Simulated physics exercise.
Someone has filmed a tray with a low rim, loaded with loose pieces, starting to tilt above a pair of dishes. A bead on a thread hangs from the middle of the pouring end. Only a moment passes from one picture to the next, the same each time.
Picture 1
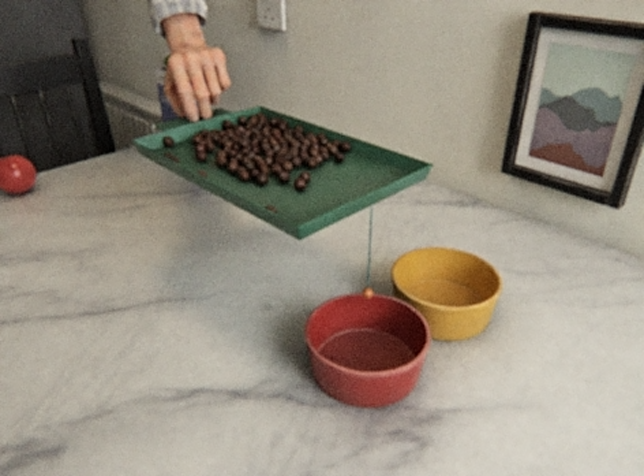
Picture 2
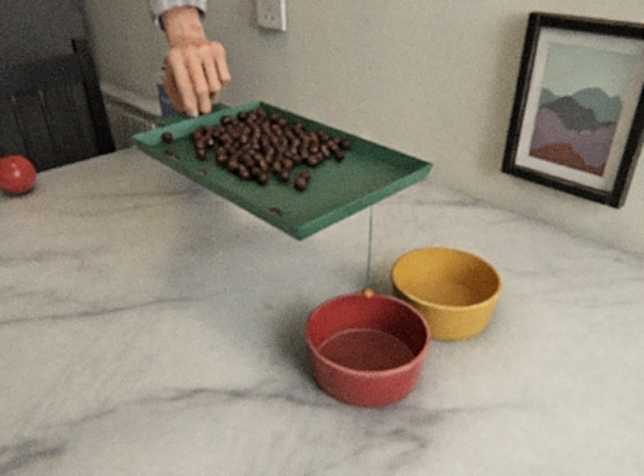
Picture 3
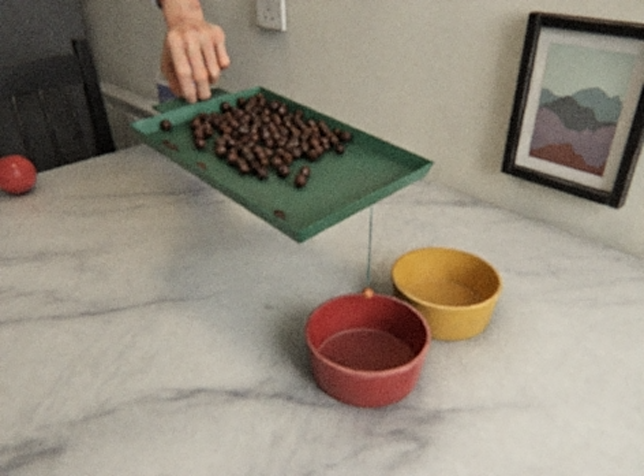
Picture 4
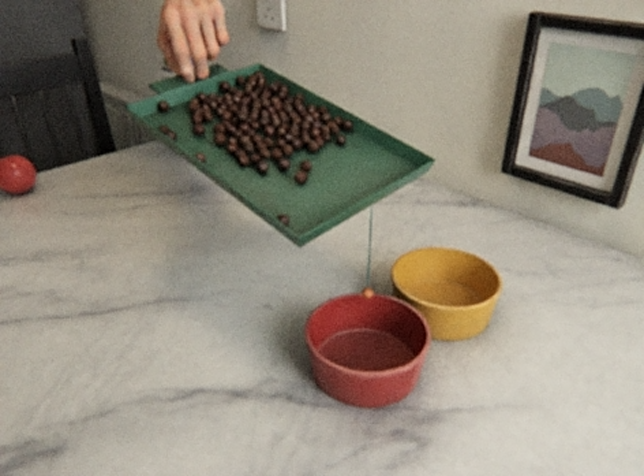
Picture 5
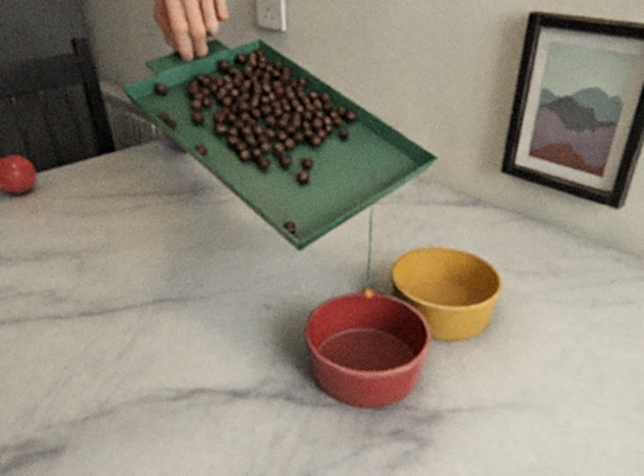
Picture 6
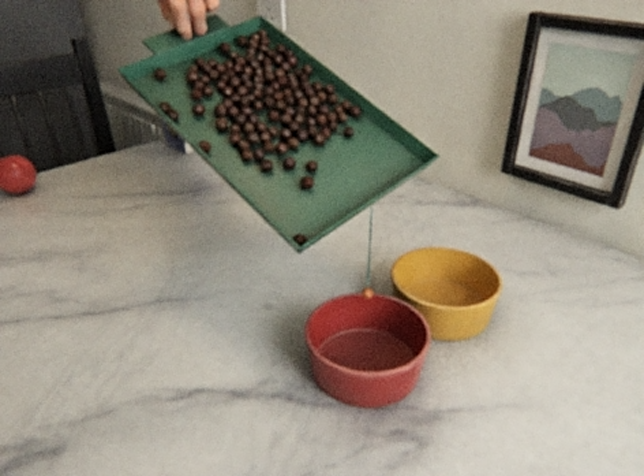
A green tray scattered with chocolate-brown balls is held by a hand at its far left end above a pale, grey-veined marble tabletop, seen from slightly above by a still camera. A red bowl sits in front of a yellow one beneath a thread with a small orange bead, near a framed mountain picture, dark chair and red object. The hand raises the tray's far end, tilting it increasingly toward its near left corner, as the balls shift and spread down its surface.
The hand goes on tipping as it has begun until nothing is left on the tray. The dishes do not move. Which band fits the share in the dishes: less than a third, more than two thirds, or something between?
The two hold under a third of the load.
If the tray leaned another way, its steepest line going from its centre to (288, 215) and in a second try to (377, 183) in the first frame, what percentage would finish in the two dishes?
Near 30 % and 70 %.
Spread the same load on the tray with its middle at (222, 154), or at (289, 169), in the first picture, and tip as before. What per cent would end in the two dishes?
In turn 30 and 50 in a hundred.
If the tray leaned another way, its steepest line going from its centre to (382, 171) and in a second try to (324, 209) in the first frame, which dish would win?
In turn: The right dish; the left dish.
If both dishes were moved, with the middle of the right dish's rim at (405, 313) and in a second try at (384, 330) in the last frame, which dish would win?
In turn: The left-hand dish; the left dish.
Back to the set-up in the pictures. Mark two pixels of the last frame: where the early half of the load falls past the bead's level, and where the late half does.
Around (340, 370) and then (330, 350).
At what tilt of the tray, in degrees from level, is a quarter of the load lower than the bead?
At some 70 degrees.
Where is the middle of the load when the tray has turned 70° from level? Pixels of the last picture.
At about (336, 298).
Just after the last frame, tray tipped steeply; roughly a quarter on the tray; just a few in the left dish; roughly a quarter outside both; roughly half in the air.
A moment on, tray tipped past a quarter turn; roughly a quarter in the left dish; the larger part outside both; just a few in the air.
Further on, tray tipped past a quarter turn; roughly a quarter in the left dish; the larger part outside both.
When it is over, tray tipped past a quarter turn; roughly a quarter in the left dish; not one in the right dish; the larger part outside both.
